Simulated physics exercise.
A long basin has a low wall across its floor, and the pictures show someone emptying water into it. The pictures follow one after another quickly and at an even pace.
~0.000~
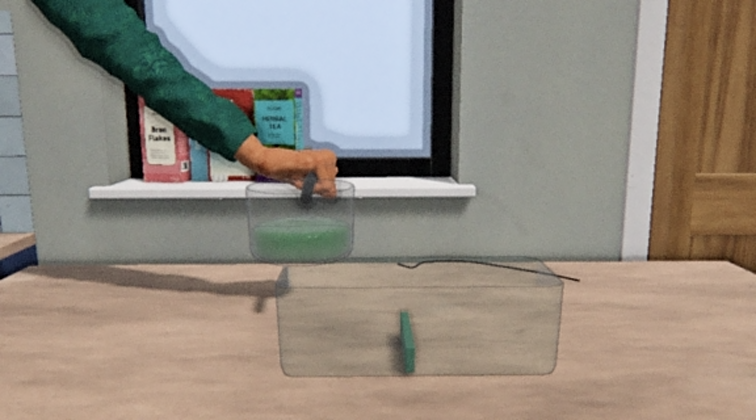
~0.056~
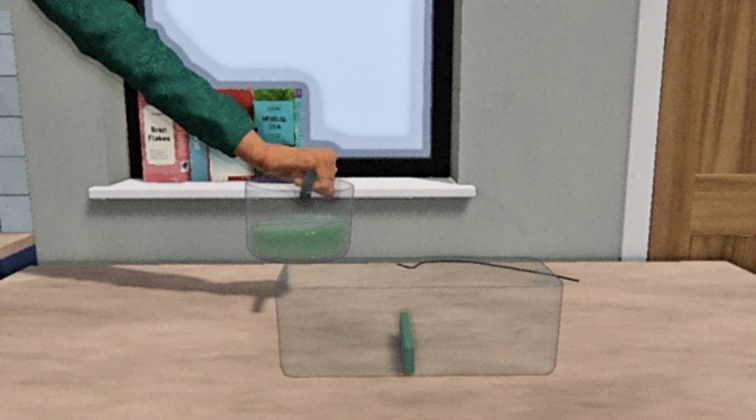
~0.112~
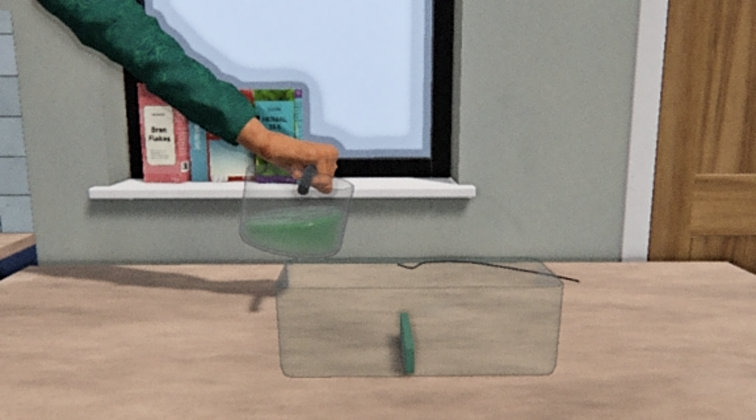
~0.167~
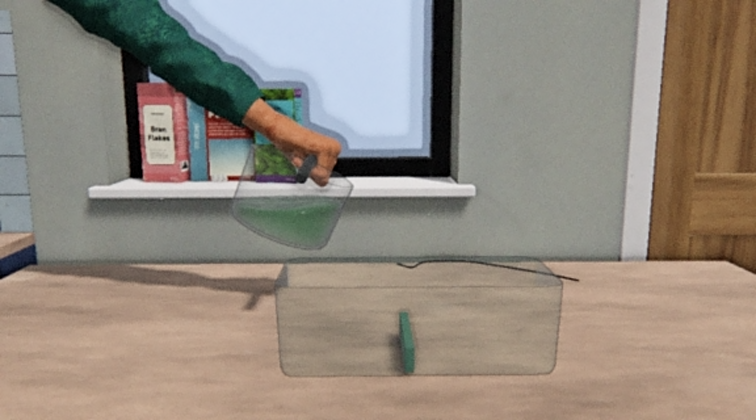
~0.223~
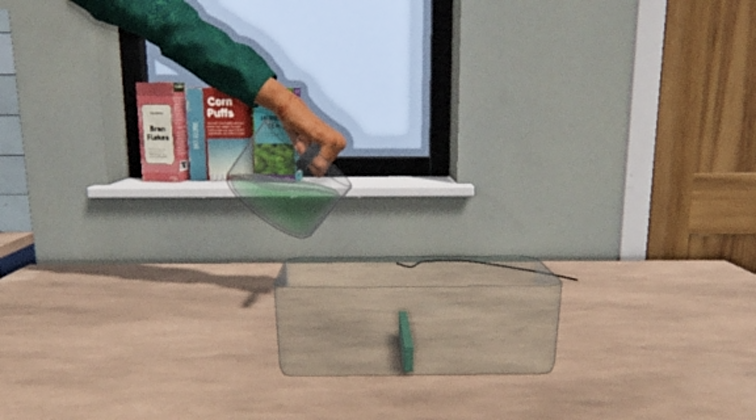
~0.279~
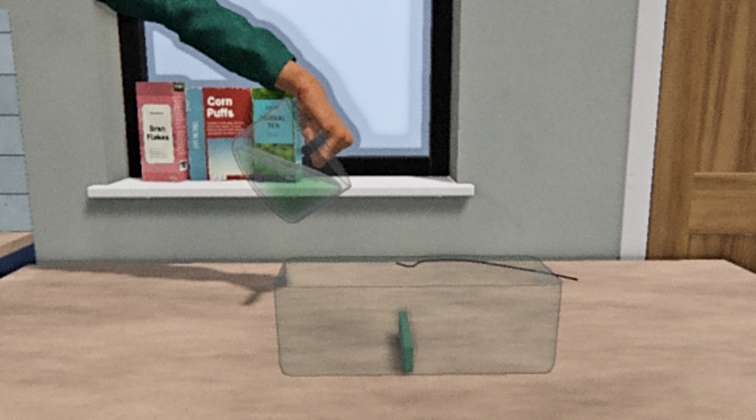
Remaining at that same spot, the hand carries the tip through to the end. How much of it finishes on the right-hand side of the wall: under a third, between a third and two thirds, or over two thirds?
The share right of the wall ends up beyond two thirds.
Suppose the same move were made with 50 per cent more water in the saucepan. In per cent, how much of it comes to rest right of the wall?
My estimate is about 70 percent.
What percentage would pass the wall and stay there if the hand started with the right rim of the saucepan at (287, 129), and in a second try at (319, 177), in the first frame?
It comes to 35 % the first time and 55 % the second.
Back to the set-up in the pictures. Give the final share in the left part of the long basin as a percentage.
It comes to about 15 per cent.
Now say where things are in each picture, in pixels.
Tilt 0°; pouring edge (354, 187); surface from (253, 225) to (351, 224); the long basin's rim runs from (282, 274) to (550, 272); the wall's top is at (407, 330), in the first picture.
Tilt 3°; pouring edge (353, 188); surface from (251, 225) to (350, 220), in the second picture.
Tilt 11°; pouring edge (353, 188); surface from (244, 219) to (346, 211), in the third picture.
Tilt 23°; pouring edge (352, 188); surface from (235, 202) to (342, 202), in the fourth picture.
Tilt 38°; pouring edge (351, 187); surface from (232, 175) to (342, 191), in the fifth picture.
Tilt 55°; pouring edge (350, 187); surface from (239, 147) to (340, 181), in the sixth picture.
A moment on, the saucepan is tipped on its side and 52 per cent is still to pour, 0 is left of the wall and 0 right of it.
Next, the saucepan is tipped on its side and 13 per cent is still to pour, 1 is left of the wall and 64 right of it.
Then the saucepan is tipped on its side and 4 per cent is still to pour, 7 is left of the wall and 71 right of it.
Later the saucepan is tipped on its side and 1 per cent is still to pour, 15 is left of the wall and 75 right of it.
At rest 17 per cent lies left of the wall, 76 right of it and 7 outside.
